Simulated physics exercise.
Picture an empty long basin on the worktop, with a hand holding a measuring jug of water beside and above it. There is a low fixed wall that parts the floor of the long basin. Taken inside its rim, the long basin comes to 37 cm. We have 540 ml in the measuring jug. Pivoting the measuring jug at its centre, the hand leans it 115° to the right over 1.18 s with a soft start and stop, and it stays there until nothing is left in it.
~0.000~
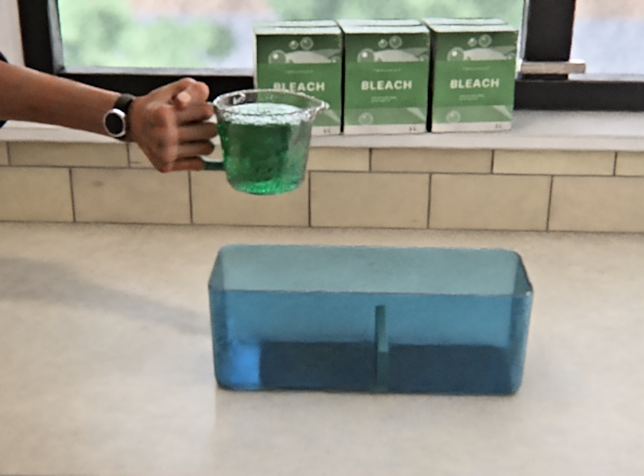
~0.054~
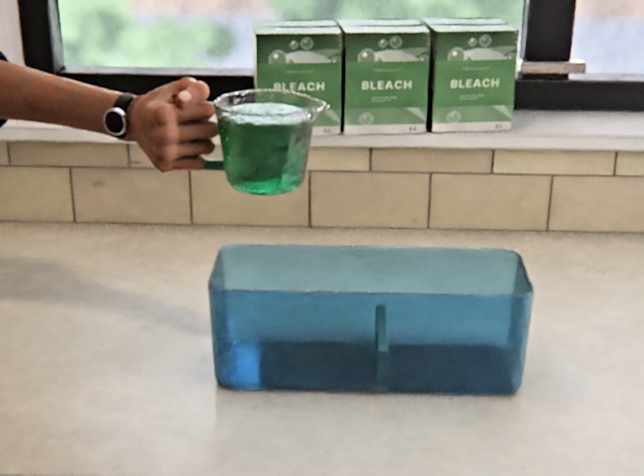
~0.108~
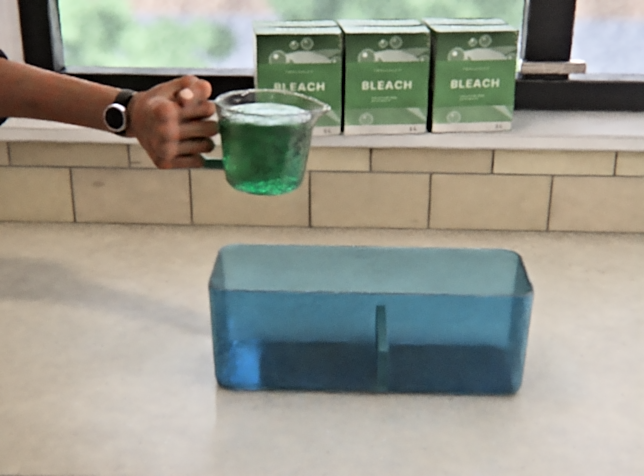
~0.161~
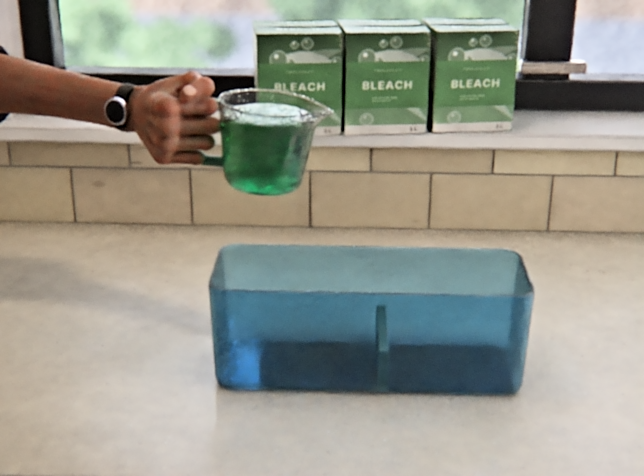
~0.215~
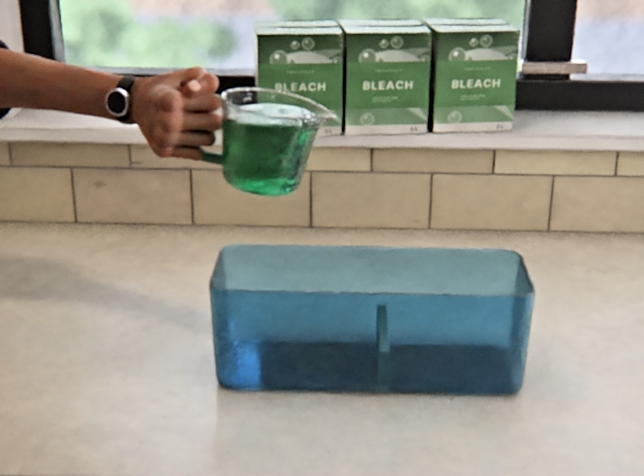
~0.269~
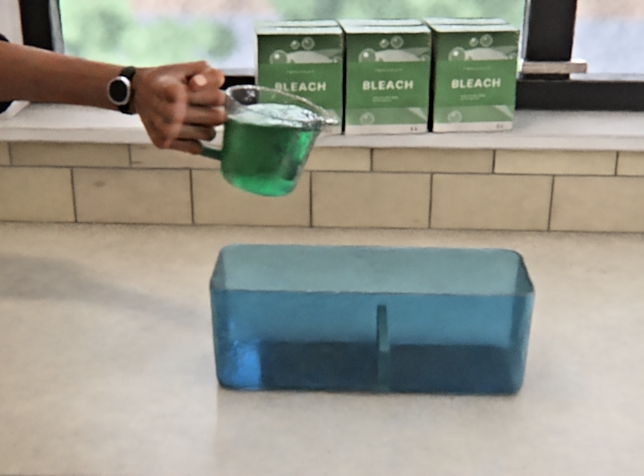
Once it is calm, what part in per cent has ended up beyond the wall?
About 44 per cent ends up there.
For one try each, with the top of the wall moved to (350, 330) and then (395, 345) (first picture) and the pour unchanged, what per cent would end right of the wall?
First try about 85 %, second try about 30 %.
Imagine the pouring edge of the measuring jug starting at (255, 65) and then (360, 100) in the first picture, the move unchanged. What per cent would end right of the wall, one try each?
In order, 5 and 80 per cent.
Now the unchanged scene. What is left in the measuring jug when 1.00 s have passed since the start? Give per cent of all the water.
I reckon near 6 per cent still sits there.
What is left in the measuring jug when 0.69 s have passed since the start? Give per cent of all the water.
Some 60 % of it is still there.
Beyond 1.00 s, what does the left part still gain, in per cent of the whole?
Close to 14% of the whole.
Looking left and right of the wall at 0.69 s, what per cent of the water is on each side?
Left roughly 3, right roughly 12.
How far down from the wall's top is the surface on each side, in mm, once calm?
On the left it's about 38 mm; on the right, about 38 mm.
Then, 0.69 s in, the tilt is 73° and 60 per cent is still to pour, 3 is left of the wall and 12 right of it.
Then, 1.00 s in, the tilt is 109° and 6 per cent is still to pour, 41 is left of the wall and 43 right of it.
Then, 1.33 s in, the tilt is 115° and 0 per cent is still to pour, 55 is left of the wall and 44 right of it.
Then, 1.68 s in, the tilt is 115° and 0 per cent is still to pour, 55 is left of the wall and 44 right of it.
Finally, 55 per cent lies left of the wall, 44 right of it and 1 outside.
